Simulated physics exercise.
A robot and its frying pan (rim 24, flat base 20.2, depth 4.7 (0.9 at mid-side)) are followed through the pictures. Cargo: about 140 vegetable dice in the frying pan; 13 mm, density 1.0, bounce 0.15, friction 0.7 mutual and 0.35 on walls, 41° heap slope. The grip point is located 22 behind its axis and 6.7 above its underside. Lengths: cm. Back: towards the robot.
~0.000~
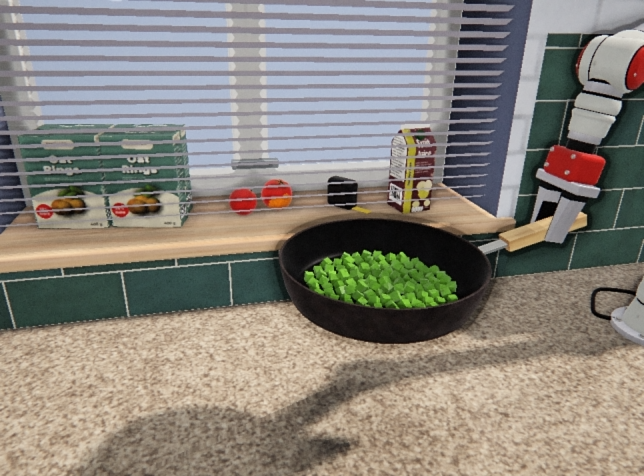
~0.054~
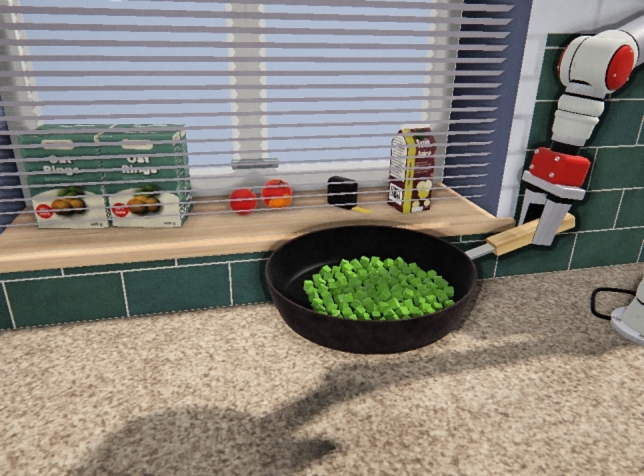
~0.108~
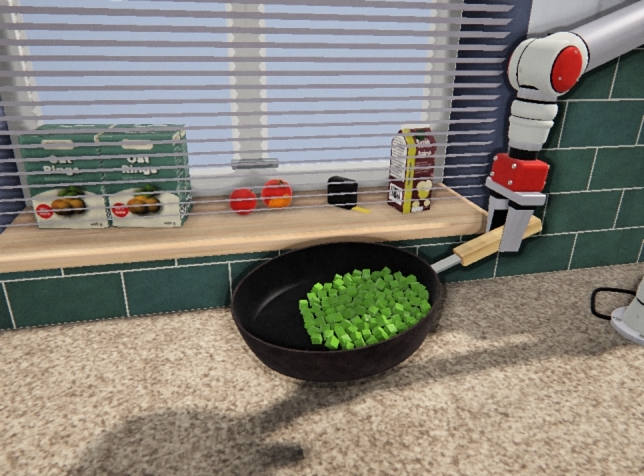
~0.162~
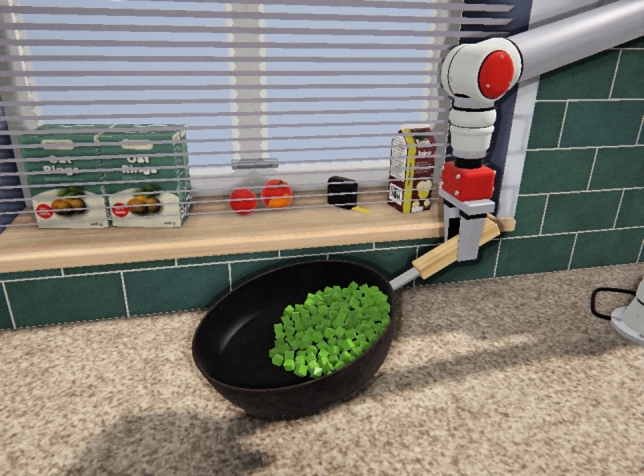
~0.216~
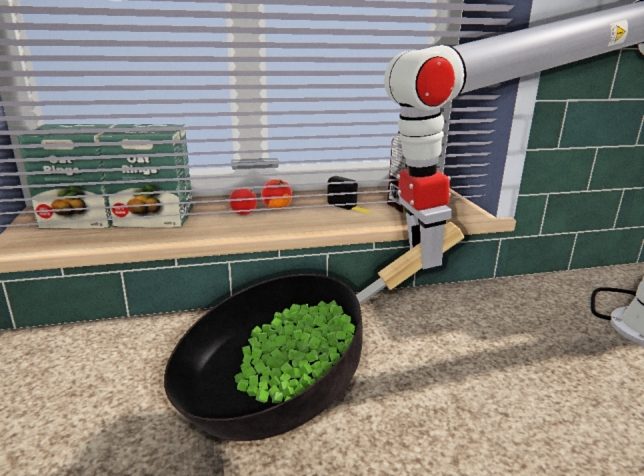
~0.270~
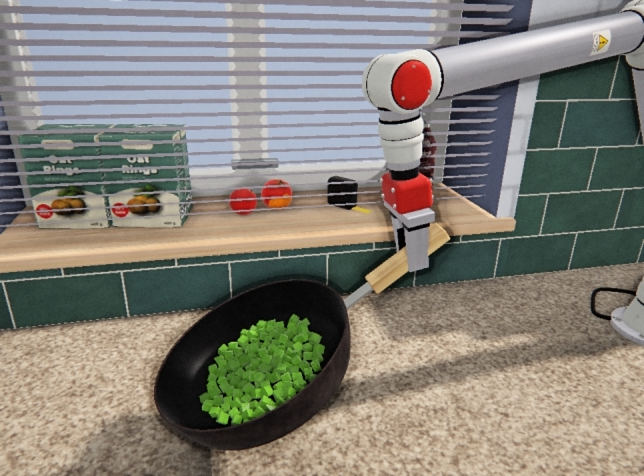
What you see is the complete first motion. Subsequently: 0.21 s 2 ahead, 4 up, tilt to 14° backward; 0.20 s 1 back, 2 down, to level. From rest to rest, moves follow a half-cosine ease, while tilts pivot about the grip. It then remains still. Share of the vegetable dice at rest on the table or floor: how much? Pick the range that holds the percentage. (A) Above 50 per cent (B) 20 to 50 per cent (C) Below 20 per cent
20 to 50 per cent.
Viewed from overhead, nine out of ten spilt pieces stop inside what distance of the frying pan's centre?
Some 25 cm from the centre.
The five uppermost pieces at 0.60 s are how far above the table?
Around 42 cm, I reckon.
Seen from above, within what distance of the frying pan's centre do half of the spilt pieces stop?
Roughly 20 cm.
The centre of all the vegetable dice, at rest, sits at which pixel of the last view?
Centre at rest: About (132, 311).
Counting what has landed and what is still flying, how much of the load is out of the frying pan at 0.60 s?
About 30 % up to now.
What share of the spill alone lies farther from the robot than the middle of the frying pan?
Spill share: Approx. 100 %.
After 0.43 s, tilted 10° backward, highest piece 33 above the table; 136 in the frying pan.
After 0.60 s, tilted 5° backward, highest piece 43 above the table; 97 in the frying pan, 39 in flight or on a rim.
After 0.88 s, level, highest piece 29 above the table; 98 in the frying pan, 24 on the table or floor, 14 in flight or on a rim.
After 1.93 s, level, highest piece 29 above the table; 98 in the frying pan, 38 on the table or floor.
In the end, 98 in the frying pan, 38 on the table or floor. That is 28 % on the table or floor.
